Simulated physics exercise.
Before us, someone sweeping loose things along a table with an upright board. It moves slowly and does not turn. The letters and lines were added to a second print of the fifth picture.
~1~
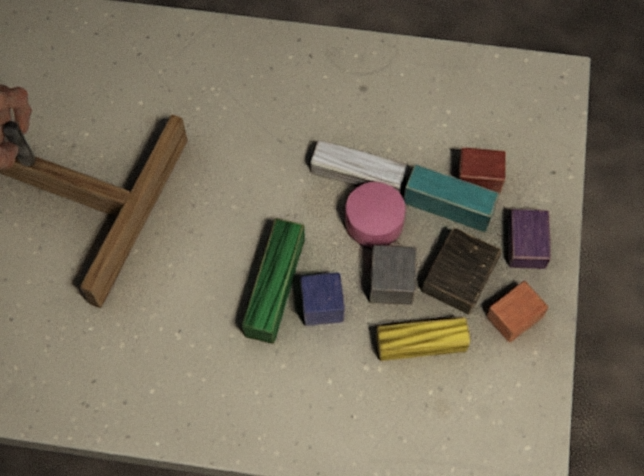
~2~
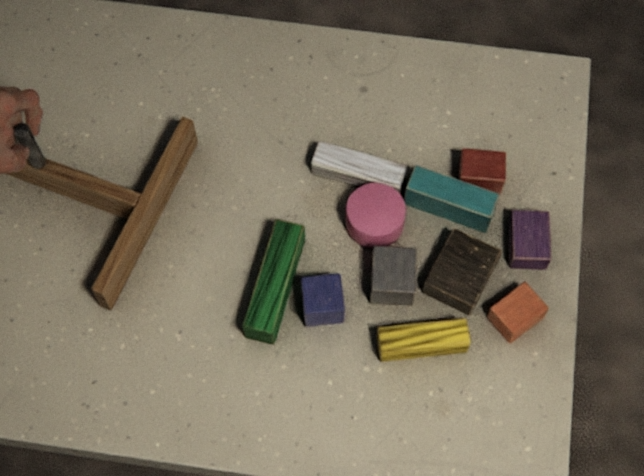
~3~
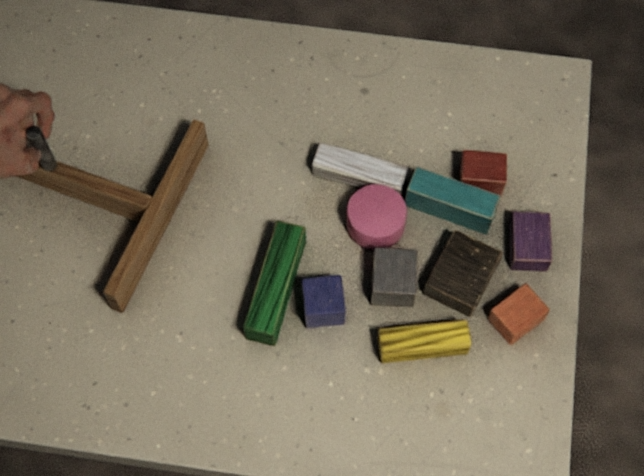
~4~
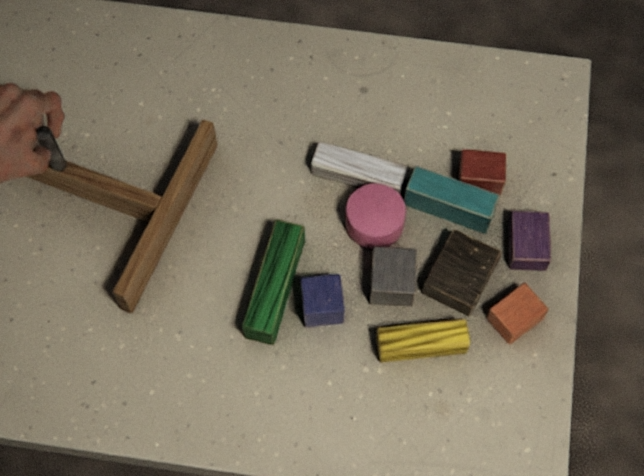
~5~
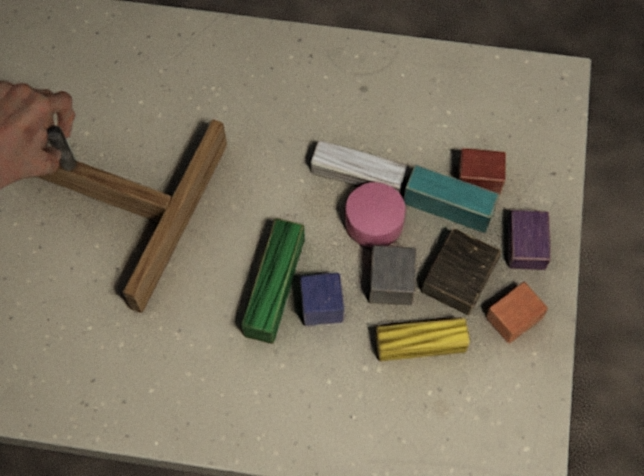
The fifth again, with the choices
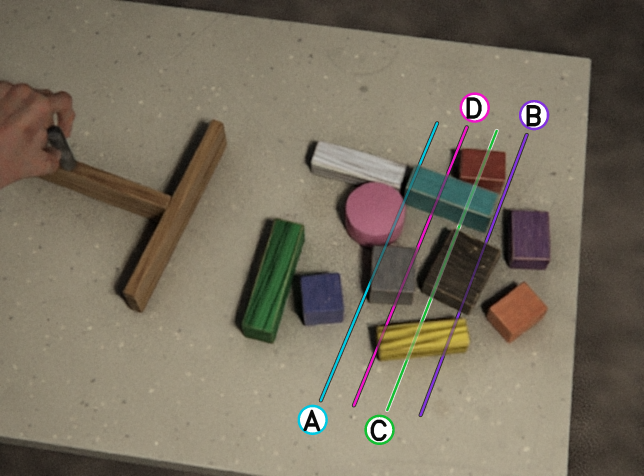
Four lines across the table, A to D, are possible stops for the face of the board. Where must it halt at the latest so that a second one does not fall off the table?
Up to line D.
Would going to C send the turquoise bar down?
Yes.
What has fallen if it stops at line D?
The purple block goes over.
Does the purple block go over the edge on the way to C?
Yes.
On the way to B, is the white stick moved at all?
Yes.
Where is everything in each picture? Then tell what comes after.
Red block (481, 171); yellow stick (423, 339); white stick (358, 169), in the first picture.
Board (144, 202); blue block (323, 300), in the second picture.
Board (155, 204); black block (463, 273), in the third picture.
Board (165, 204); purple block (529, 241), in the fourth picture.
Board (175, 204); orange block (516, 313); turquoise bar (451, 199); red block (481, 172), in the fifth picture.
On the marked copy, A at (382, 254); B at (477, 267); C at (445, 263); D at (414, 259).
With D. Early on, board (261, 216); purple block (529, 240); orange block (516, 313).
Further on, board (347, 228); purple block (568, 258); turquoise bar (516, 215).
At the end, board (411, 237); purple block over the edge; turquoise bar (578, 228); one fallen.
As for the rest, A is within the limit but short; B drops three; C drops three.
